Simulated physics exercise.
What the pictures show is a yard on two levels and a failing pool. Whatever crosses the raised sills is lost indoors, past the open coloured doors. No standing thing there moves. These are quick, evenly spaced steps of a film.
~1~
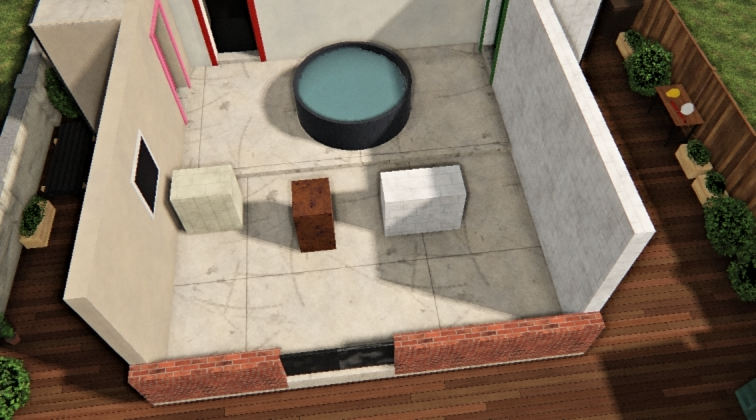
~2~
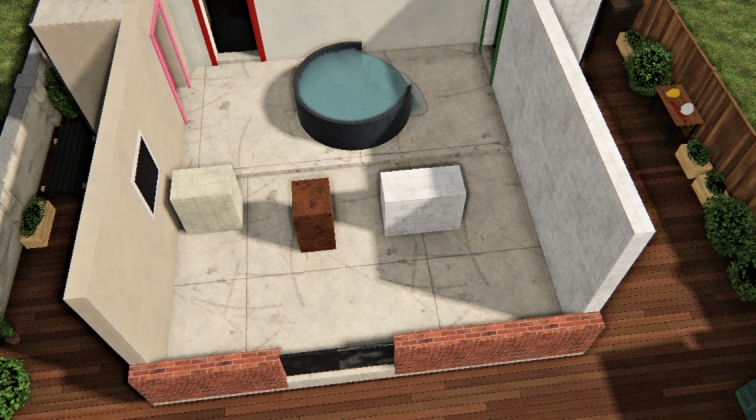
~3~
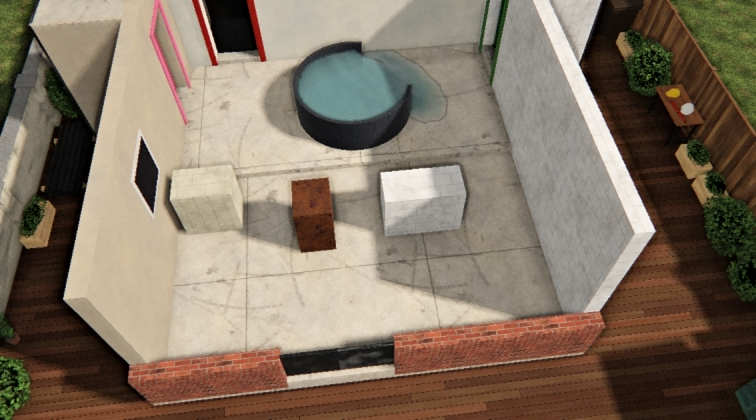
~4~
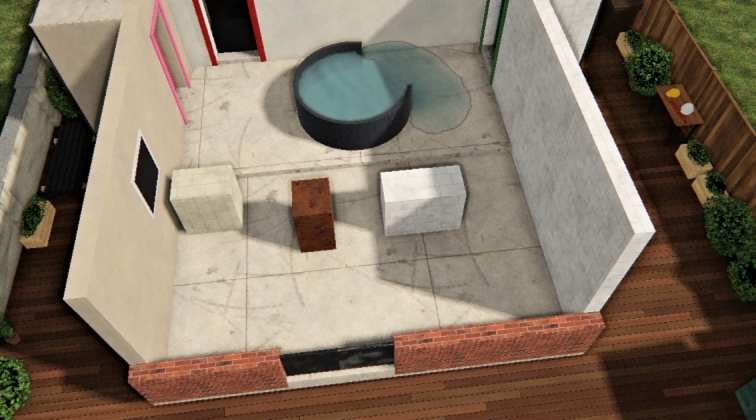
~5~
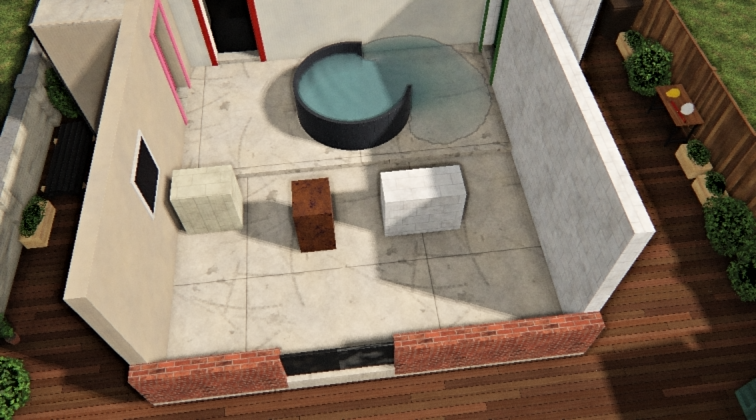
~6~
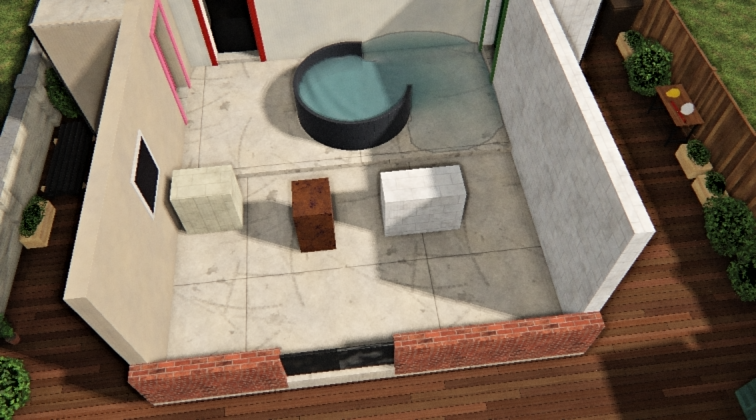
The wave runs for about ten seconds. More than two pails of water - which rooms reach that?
In order: The pink door does not pass two buckets. The red door does not pass two buckets. The green door passes two buckets.
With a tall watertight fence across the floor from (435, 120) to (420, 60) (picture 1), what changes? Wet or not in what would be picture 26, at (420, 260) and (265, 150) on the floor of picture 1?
Result by location - first parched, second parched.
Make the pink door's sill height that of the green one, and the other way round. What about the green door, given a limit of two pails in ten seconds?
Green door: Tops the threshold.
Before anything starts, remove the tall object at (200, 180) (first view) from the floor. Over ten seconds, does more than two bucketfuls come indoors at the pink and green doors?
My reading: The pink door keeps below it, the green door is over.
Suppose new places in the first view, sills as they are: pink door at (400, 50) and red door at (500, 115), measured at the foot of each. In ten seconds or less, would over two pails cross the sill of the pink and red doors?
Looking at each, the pink one rises beyond that level; as for the red one, it rises beyond that level.
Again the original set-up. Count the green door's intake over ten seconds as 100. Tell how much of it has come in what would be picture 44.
Approximately 100 in a hundred, I reckon.
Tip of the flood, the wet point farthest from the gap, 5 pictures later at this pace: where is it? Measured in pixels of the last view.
I'd go with roughly (521, 185).
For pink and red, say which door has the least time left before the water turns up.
Answer: The red one.
A moment on, water covers 20 % of the floor; the pink door not reached, the red door not reached, the green door over two buckets in.
Next, water covers 25 % of the floor; the pink door not reached, the red door not reached, the green door far over two buckets in.
Then, water covers 45 % of the floor; the pink door wet at the sill, nothing in, the red door wet at the sill, nothing in, the green door far over two buckets in.
Later, water covers 75 % of the floor; the pink door under two buckets in, the red door wet at the sill, nothing in, the green door far over two buckets in.
In the end, water covers 90 % of the floor; the pink door under two buckets in, the red door wet at the sill, nothing in, the green door far over two buckets in.
